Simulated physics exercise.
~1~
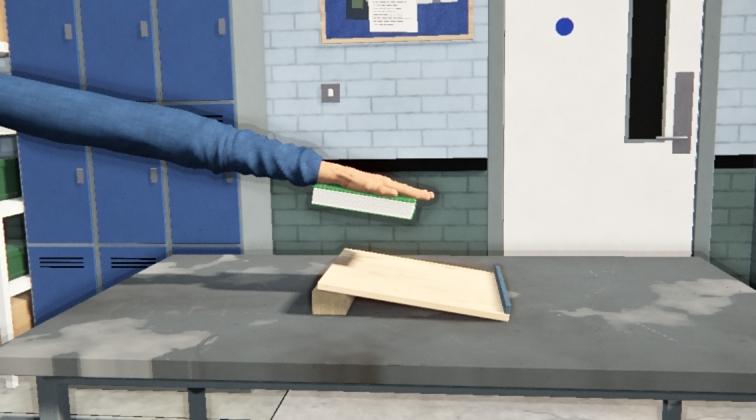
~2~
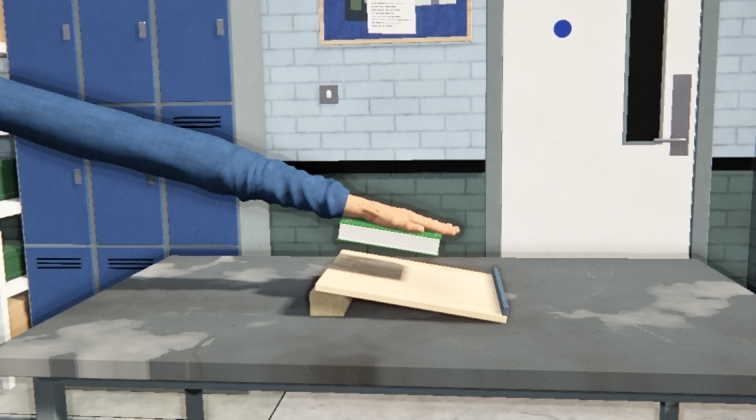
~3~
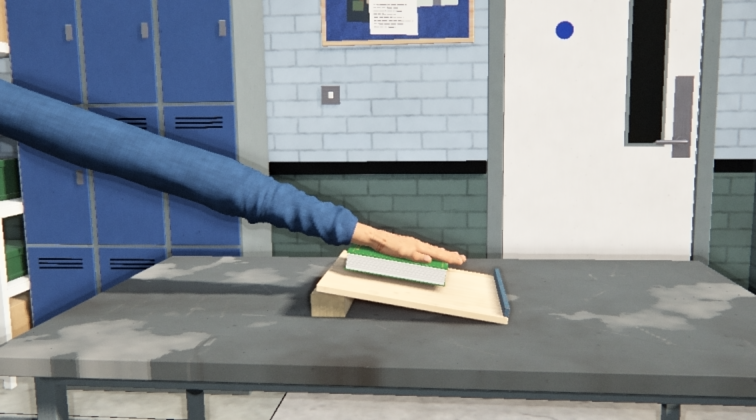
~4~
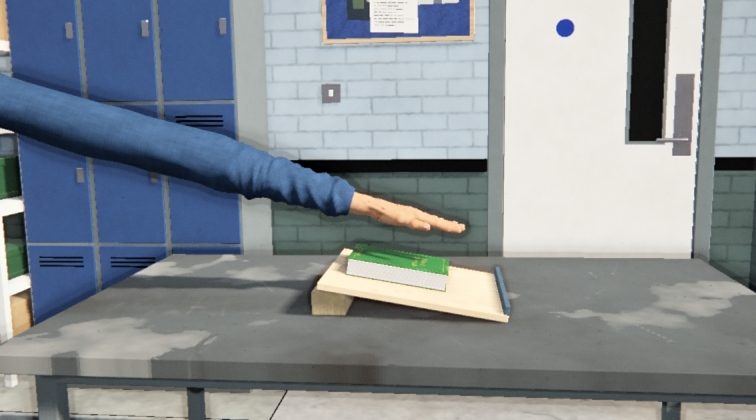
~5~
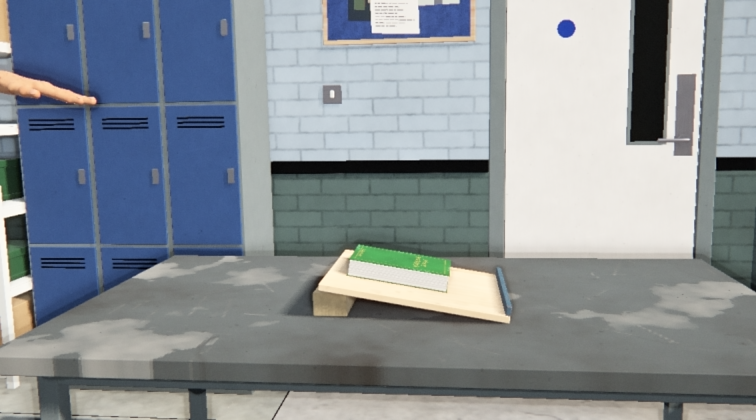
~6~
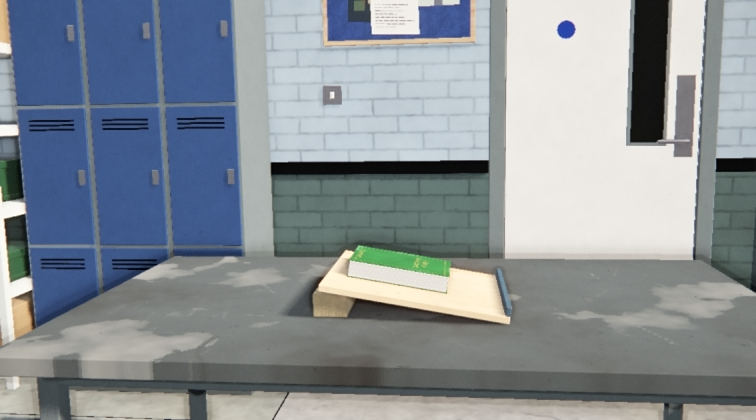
A hand lowering a green book onto a sloping wooden board, letting go and withdrawing left, the book staying at rest.
